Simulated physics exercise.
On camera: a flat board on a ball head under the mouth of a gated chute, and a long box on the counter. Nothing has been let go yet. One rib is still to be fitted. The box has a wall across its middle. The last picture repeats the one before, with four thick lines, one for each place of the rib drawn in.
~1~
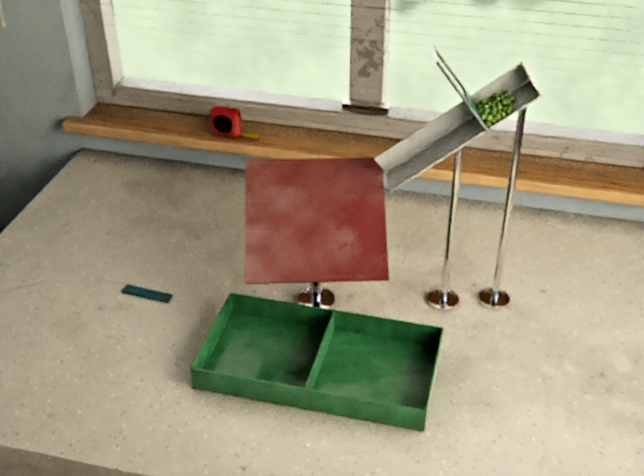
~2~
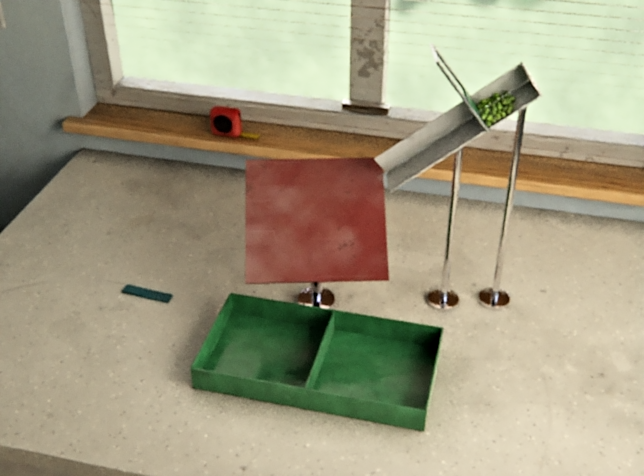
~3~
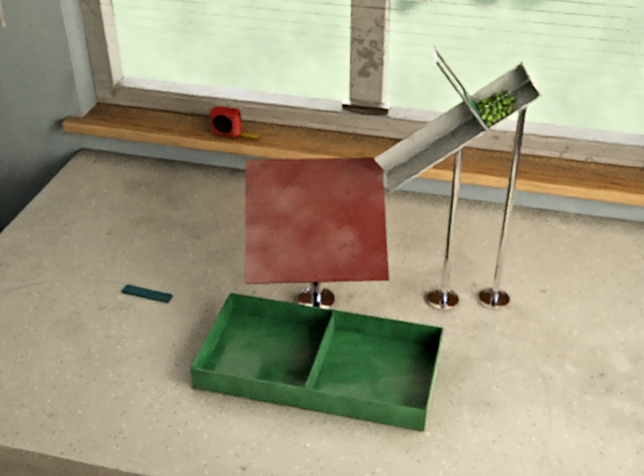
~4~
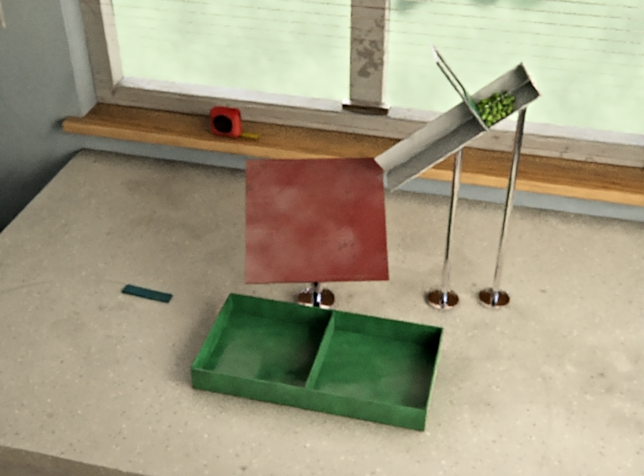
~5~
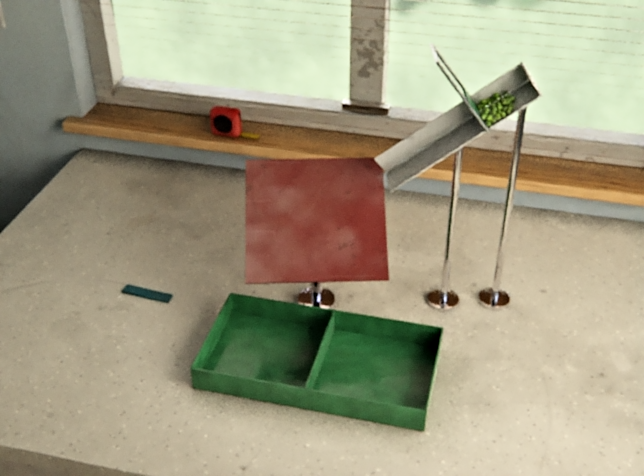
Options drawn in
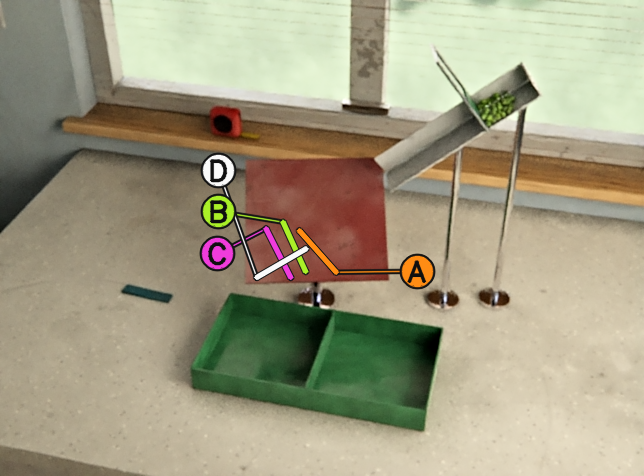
A red board stands behind a divided green box, beside green peas in a raised chute, all motionless.
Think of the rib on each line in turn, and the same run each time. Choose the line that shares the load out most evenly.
The answer is line B.
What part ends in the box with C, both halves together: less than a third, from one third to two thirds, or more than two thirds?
Line C gives more than two thirds.
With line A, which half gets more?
More lands on the right.
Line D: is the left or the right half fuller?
More lands on the left.
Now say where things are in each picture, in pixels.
Load behind the gate near (492, 110), dried peas; lip of the chute near (388, 183), sloping fairly steeply, in the first frame.
Middle of the board near (316, 218), tilted fairly steeply; middle of its low edge near (317, 282); of its high edge near (314, 158), in the second frame.
Front corners of the box near (191, 368) and (426, 411); front end of its middle wall near (305, 389); gate still shut near (468, 100), in the third frame.
Middle of the load near (492, 110); lip near (388, 183), in the fourth frame.
Middle of the load near (492, 110); lip near (388, 183), in the fifth frame.
On the marked copy, line A from (299, 230) to (336, 272); line B from (283, 222) to (305, 271); line C from (266, 228) to (290, 277); line D from (306, 248) to (256, 277).
For line A, of what is caught, a small share in the left half, all but a few in the right.
For line B, of what is caught, close to half in the left half, close to half in the right.
For line C, of what is caught, the bulk in the left half, close to a quarter in the right.
For line D, of what is caught, the bulk in the left half, a small share in the right.
